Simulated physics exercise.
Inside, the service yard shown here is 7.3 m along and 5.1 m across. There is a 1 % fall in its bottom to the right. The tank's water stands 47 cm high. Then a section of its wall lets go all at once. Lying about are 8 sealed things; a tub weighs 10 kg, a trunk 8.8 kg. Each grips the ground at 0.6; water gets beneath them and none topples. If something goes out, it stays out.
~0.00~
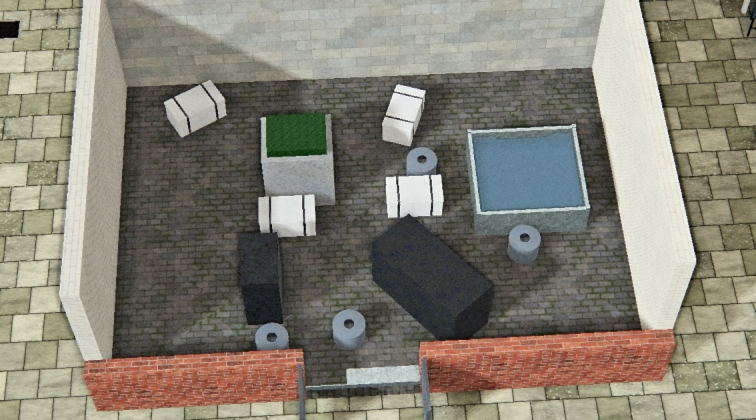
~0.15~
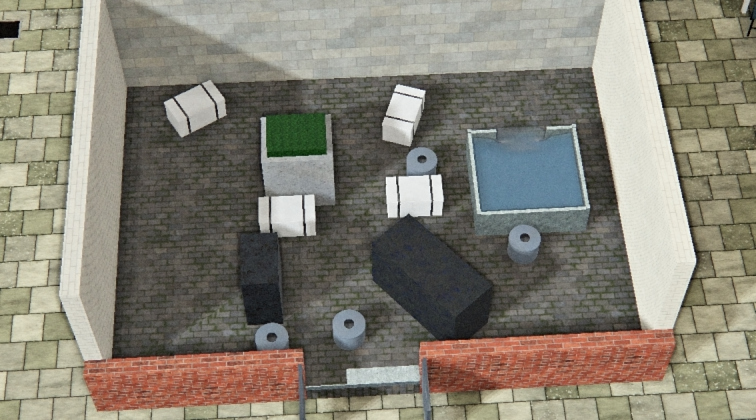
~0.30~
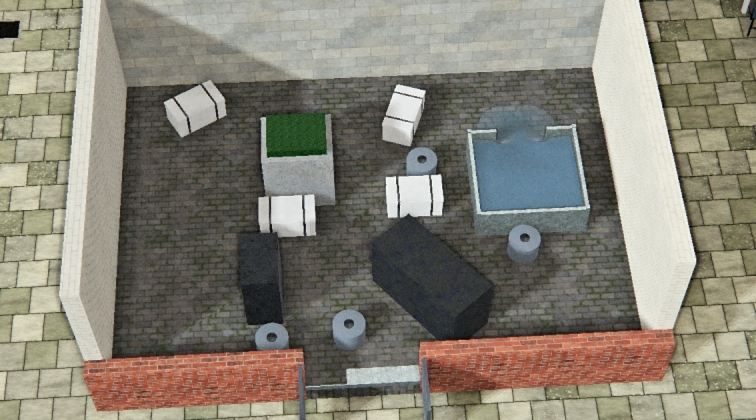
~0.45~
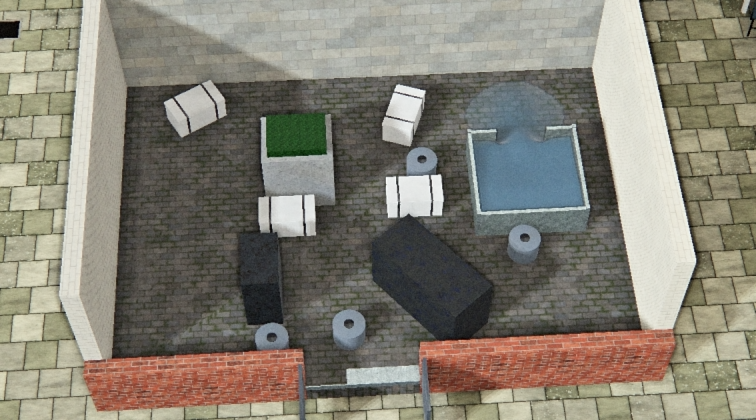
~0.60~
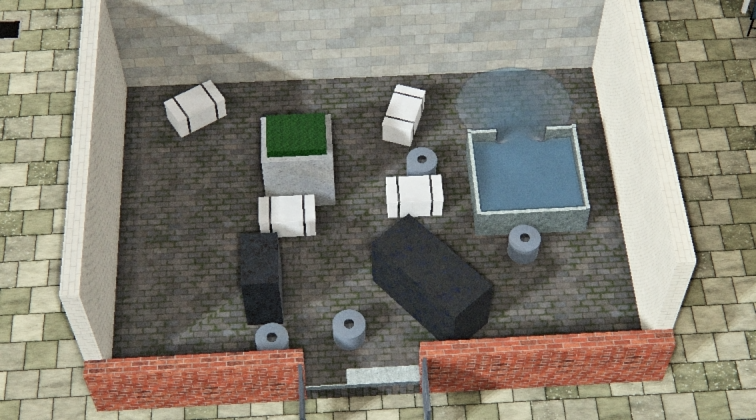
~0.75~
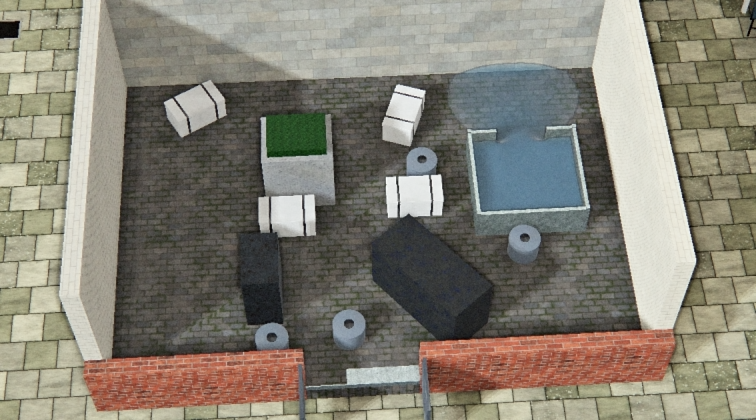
In a walled yard, water spreads from the back of a tank across the paving.
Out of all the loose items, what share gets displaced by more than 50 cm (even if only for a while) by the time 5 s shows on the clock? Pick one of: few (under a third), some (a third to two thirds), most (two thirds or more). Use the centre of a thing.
Few.
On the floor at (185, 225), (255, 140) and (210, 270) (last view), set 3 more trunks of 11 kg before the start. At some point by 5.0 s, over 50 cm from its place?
Order as given: Stays inside it, stays inside it, stays inside it.
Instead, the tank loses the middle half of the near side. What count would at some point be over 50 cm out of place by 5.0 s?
Result: 1.
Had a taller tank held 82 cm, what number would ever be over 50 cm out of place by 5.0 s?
Under that setup the answer is 2.
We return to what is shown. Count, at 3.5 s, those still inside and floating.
The number is 0.
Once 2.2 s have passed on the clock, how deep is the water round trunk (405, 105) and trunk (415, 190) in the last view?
About 2 and 0 cm.
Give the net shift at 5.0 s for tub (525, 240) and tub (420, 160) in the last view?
0 cm, then 0 cm.
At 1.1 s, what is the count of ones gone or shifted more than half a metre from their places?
It comes to 0.
After 1.1 s 0 of 8 are over 50 cm from their spots; 0 afloat.
After 2.2 s 0 of 8 are over 50 cm from their spots; 0 afloat.
After 3.5 s 0 of 8 are over 50 cm from their spots; 0 afloat.
After 5.0 s 0 of 8 are over 50 cm from their spots, and 0 have been at some point; 0 afloat.
